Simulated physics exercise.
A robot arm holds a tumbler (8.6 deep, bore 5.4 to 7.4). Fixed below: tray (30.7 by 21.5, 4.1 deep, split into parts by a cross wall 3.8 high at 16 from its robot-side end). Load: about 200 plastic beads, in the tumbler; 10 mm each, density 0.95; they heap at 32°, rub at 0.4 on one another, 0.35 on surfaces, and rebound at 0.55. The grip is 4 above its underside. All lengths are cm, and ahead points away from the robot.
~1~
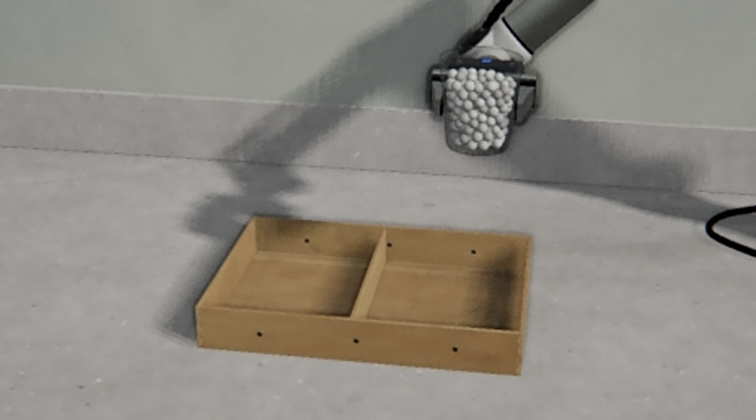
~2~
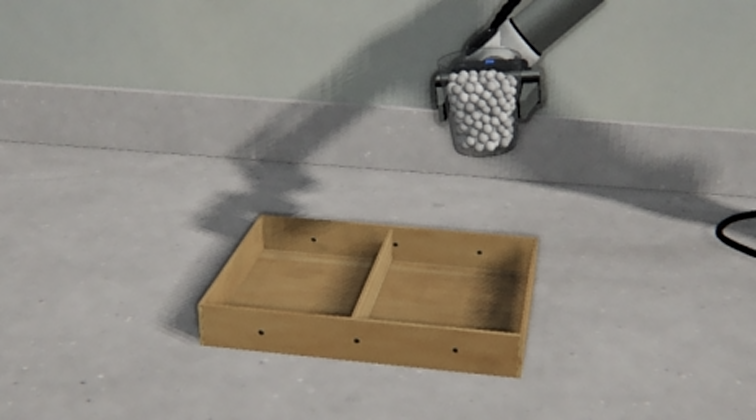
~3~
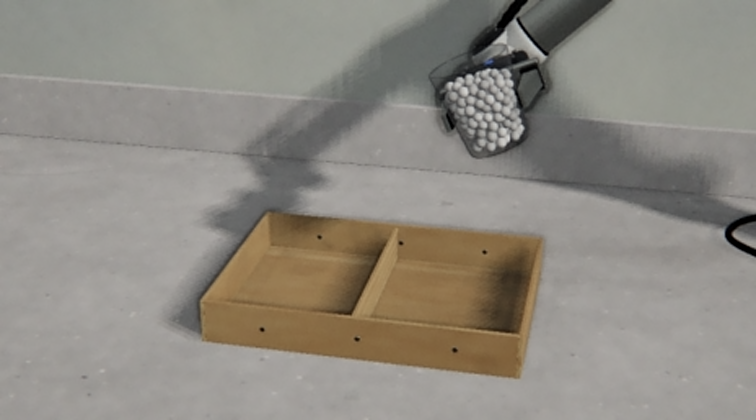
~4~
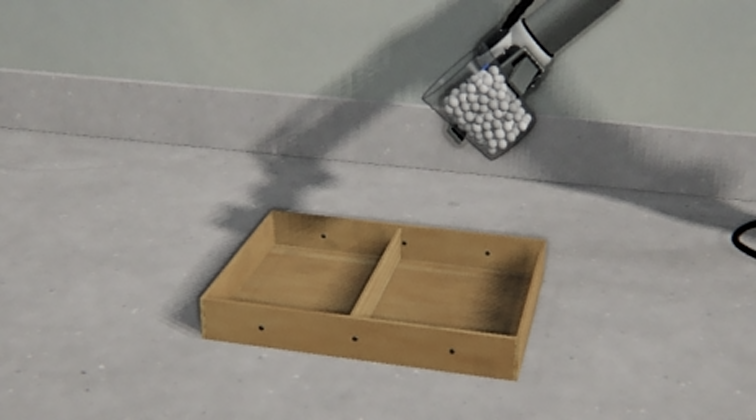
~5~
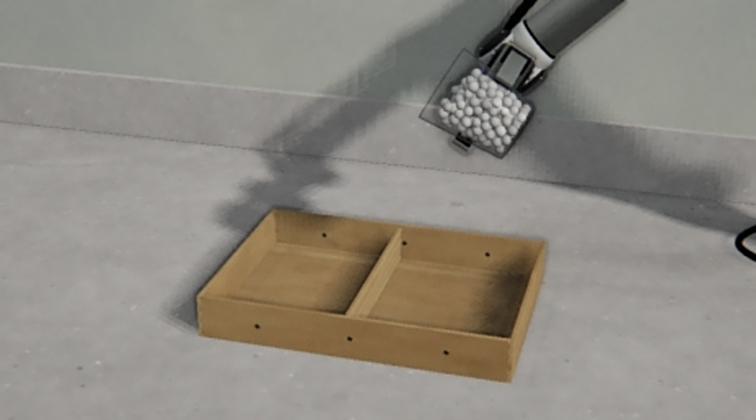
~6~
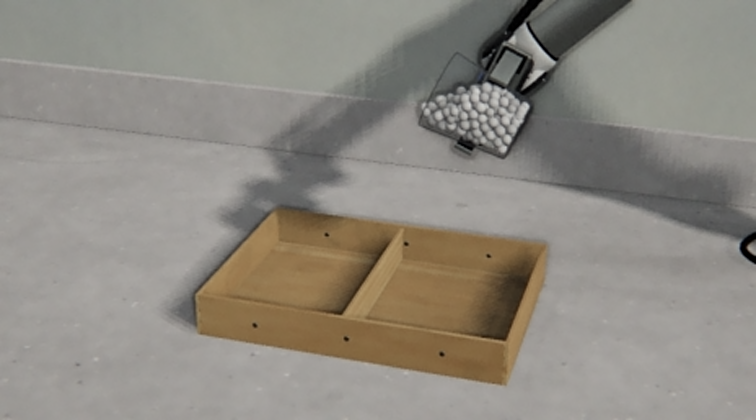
A robot arm held a clear container packed with small whitish beads above a divided wooden box, then steadily tilted it well over, and the beads shifted into a slanting heap inside it.
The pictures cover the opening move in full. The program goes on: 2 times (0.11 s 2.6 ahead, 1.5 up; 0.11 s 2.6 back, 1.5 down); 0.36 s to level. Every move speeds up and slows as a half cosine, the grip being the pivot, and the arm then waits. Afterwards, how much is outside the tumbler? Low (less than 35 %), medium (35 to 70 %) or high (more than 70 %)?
A medium share, 35 to 70 %, ends outside the tumbler.
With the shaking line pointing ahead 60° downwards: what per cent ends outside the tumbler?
Some 5 per cent.
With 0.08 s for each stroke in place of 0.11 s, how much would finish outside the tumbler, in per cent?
In that case some 65 per cent.
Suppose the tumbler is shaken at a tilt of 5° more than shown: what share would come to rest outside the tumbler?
It would be near 55 per cent.
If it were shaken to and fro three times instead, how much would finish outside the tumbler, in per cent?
In that case some 55 per cent.
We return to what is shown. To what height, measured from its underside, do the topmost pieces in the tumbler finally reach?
About 6.5 cm.
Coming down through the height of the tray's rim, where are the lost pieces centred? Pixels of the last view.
Around (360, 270).
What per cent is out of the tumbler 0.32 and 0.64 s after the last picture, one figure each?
In turn: 30, 45.
Then, 0.32 s after the last picture, tilted 67° forward, highest piece 25 above the table; 143 in the tumbler, 17 in the far-side part, 11 in the robot-side part, 27 in flight or on a rim.
Then, 0.64 s after the last picture, tilted 28° forward, highest piece 26 above the table; 110 in the tumbler, 46 in the far-side part, 41 in the robot-side part, 1 in flight or on a rim.
Then, 1.00 s after the last picture, level, highest piece 25 above the table; 110 in the tumbler, 46 in the far-side part, 41 in the robot-side part, 1 on the table or floor.
Then, 2.05 s after the last picture, level, highest piece 25 above the table; 110 in the tumbler, 46 in the far-side part, 41 in the robot-side part, 1 on the table or floor.
Final count, 110 in the tumbler, 46 in the far-side part, 41 in the robot-side part, 1 on the table or floor. That is 44 % outside the tumbler.
